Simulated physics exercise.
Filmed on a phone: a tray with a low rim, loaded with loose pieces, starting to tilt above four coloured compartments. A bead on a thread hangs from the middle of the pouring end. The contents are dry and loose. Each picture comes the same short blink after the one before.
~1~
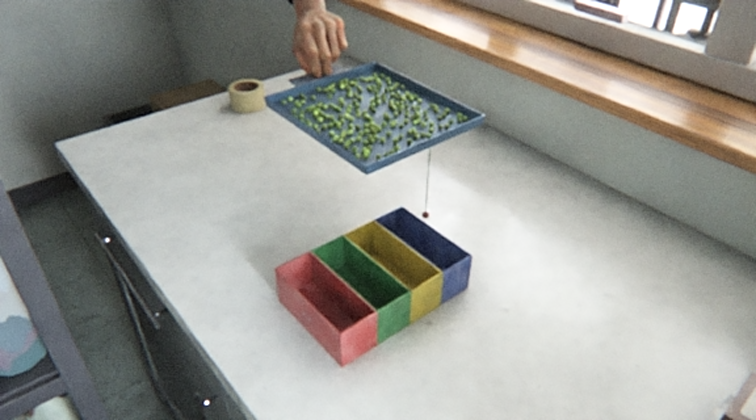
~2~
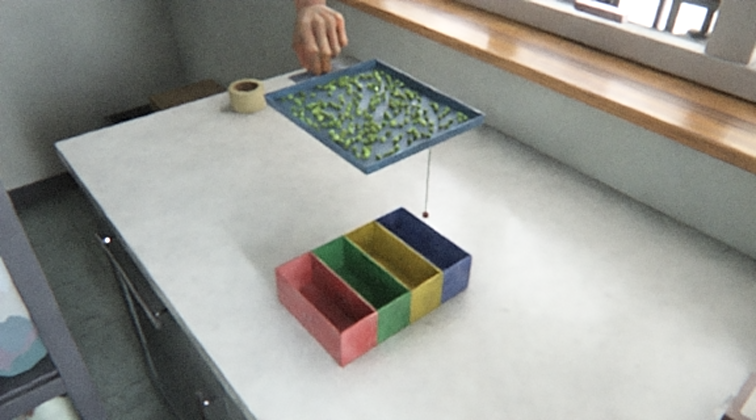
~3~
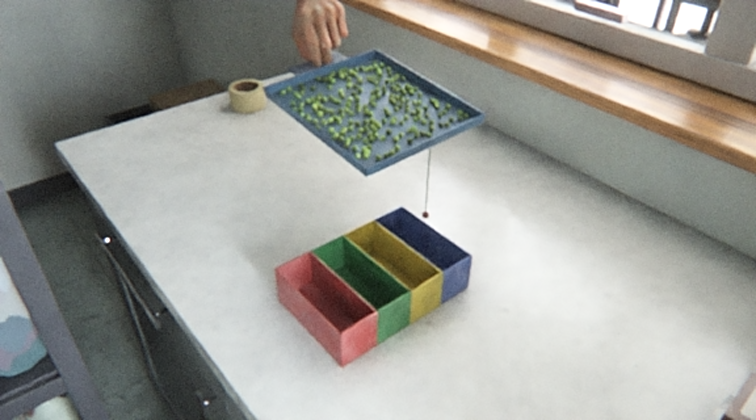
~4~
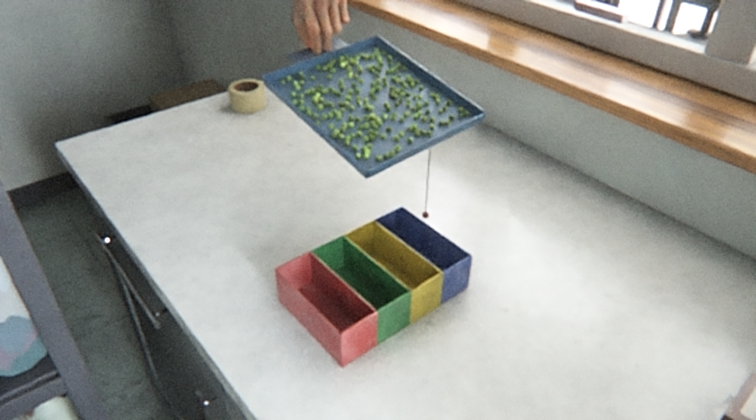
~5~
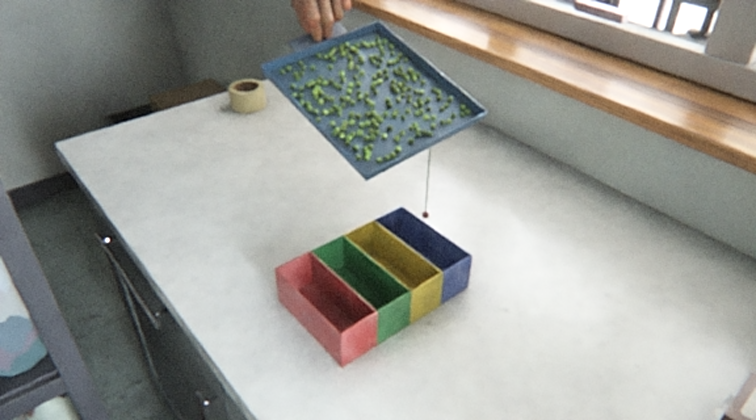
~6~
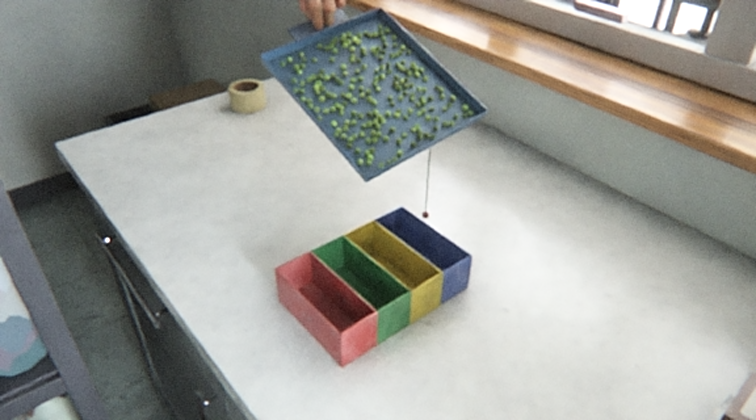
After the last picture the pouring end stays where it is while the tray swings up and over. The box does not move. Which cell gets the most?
It favours the yellow compartment.
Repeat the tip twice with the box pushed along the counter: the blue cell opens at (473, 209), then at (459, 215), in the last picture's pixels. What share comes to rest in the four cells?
Near 90 % and 100 %.
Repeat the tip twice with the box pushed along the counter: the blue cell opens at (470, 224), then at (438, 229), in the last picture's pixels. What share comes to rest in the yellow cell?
Near 20 % and 40 %.
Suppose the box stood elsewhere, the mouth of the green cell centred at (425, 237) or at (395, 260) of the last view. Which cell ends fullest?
In turn: The cell in red; the cell in green.
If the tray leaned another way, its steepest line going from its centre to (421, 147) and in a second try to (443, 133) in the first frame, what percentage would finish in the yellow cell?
In turn 30 and 0 in a hundred.
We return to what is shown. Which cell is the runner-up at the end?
In second place: Blue.
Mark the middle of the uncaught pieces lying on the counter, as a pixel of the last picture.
Roughly at (488, 292).
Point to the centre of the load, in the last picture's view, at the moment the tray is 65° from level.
Near (395, 158).
Just after the last frame, tray tipped steeply; the larger part on the tray; just a few in the yellow cell; just a few in the blue cell; roughly a quarter falling or outside the box.
A moment on, tray tipped past a quarter turn; roughly two thirds on the tray; roughly a quarter in the yellow cell; about a tenth in the blue cell; about a tenth in the green cell; just a few in the red cell; about a tenth falling or outside the box.
Further on, tray tipped past a quarter turn; roughly half in the yellow cell; roughly a quarter in the blue cell; about a tenth in the green cell; just a few in the red cell; about a tenth falling or outside the box.
When it is over, tray tipped past a quarter turn; roughly half in the yellow cell; roughly a quarter in the blue cell; about a tenth in the green cell; just a few in the red cell; about a tenth outside the box.
